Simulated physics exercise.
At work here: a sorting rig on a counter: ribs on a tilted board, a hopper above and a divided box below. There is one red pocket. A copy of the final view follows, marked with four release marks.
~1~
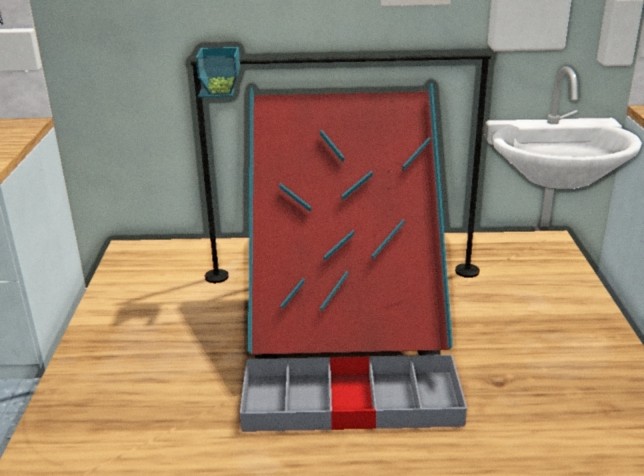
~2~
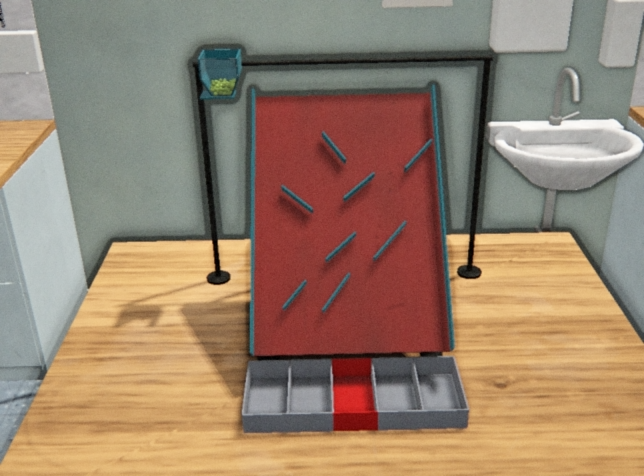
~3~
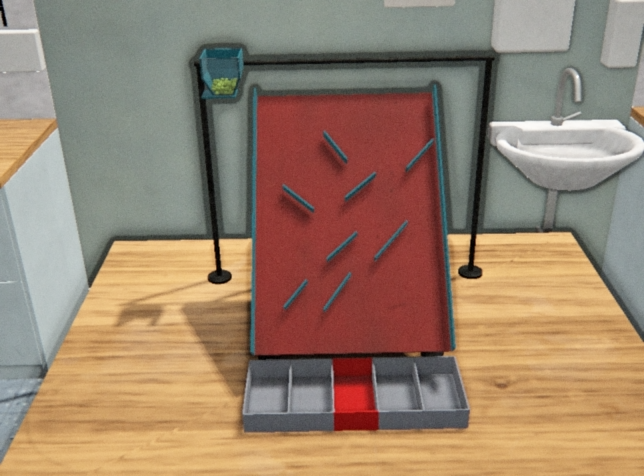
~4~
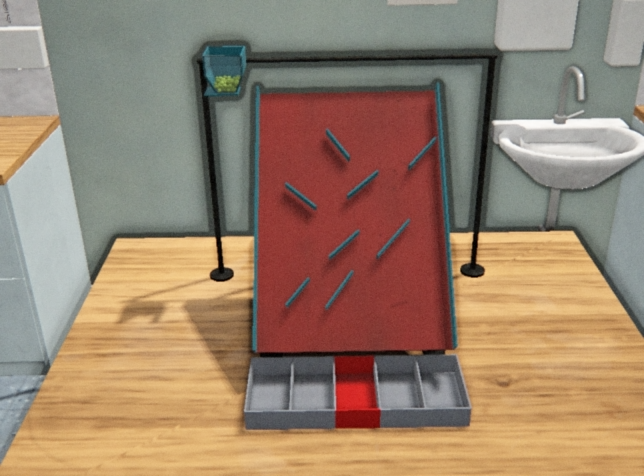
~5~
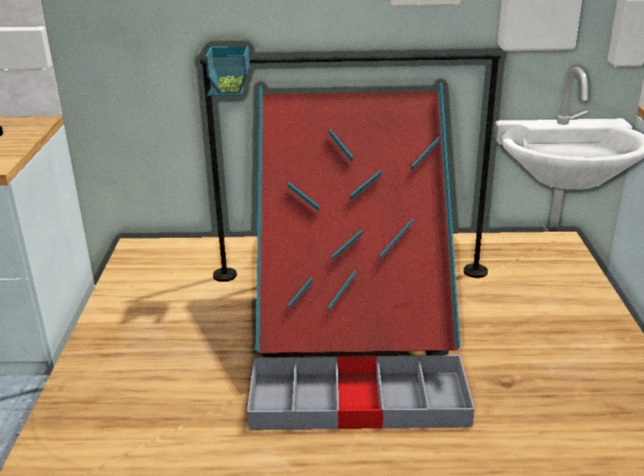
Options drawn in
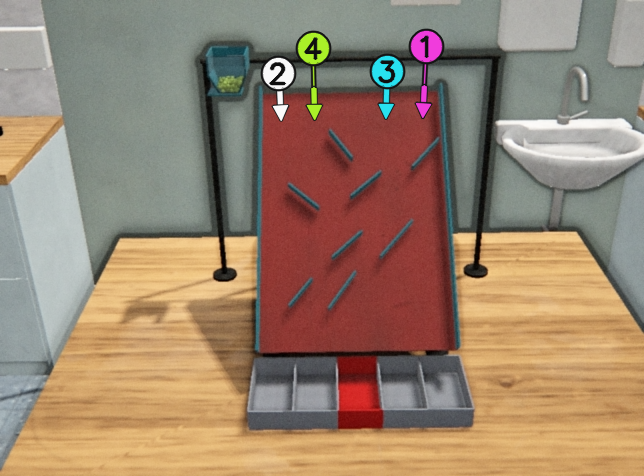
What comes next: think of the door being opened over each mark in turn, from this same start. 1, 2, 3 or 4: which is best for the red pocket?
1 beats the others.
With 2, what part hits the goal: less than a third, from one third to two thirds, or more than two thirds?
It is less than a third.
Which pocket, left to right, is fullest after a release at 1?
It is the third one.
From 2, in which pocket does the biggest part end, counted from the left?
The first.
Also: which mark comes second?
That is mark 3.
On the marked copy, mark 1 meets the board at (423, 112); mark 2 meets the board at (280, 115); mark 3 meets the board at (386, 113); mark 4 meets the board at (314, 114).
With 1, close to two thirds in the red pocket, close to a quarter in other pockets, only a few held on the board, a small share outside the box.
With 2, none at all in the red pocket, all but a few in other pockets, a small share outside the box.
With 3, a small share in the red pocket, the bulk in other pockets, a small share outside the box.
With 4, only a few in the red pocket, all but a few in other pockets.
